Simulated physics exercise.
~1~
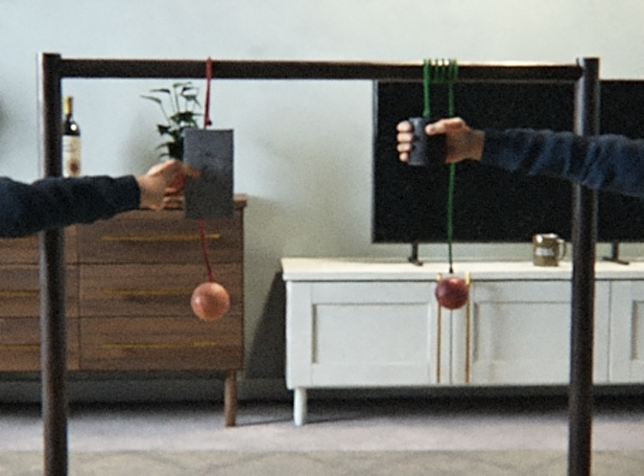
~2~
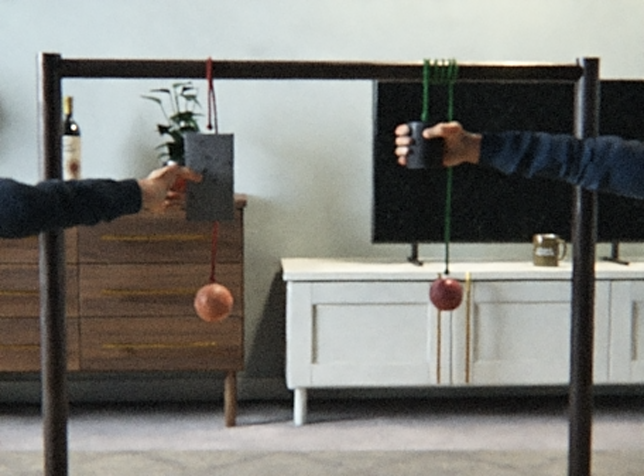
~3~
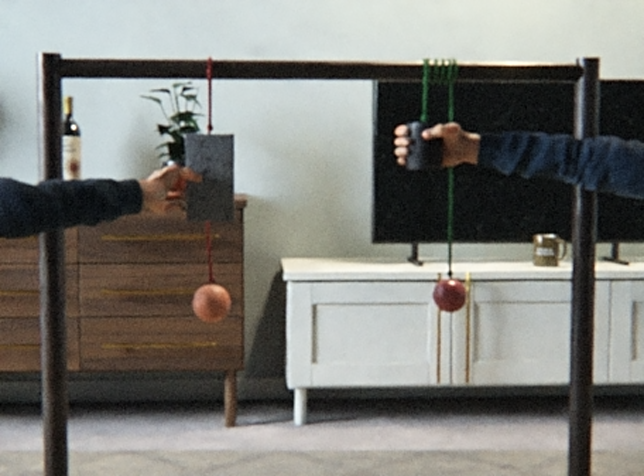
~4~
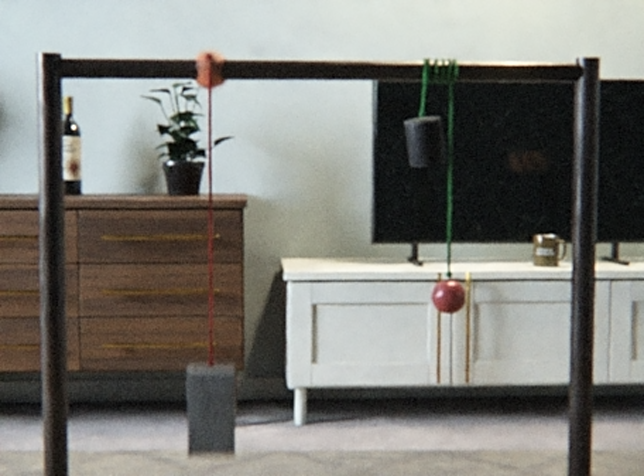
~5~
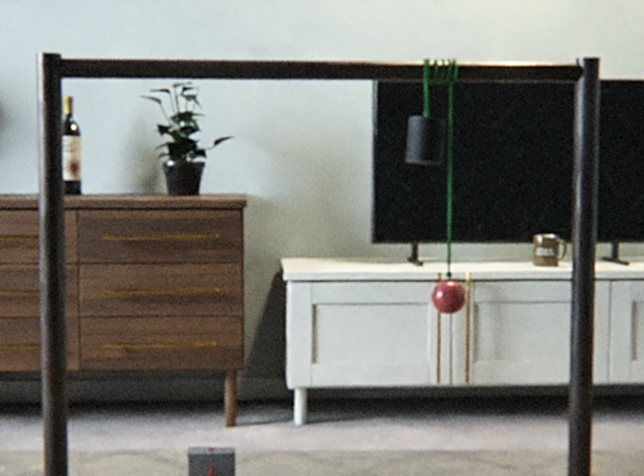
Gray block dropping to the floor as two hands let go, its red cord slipping off the rail, while a dark cylinder stays hanging.
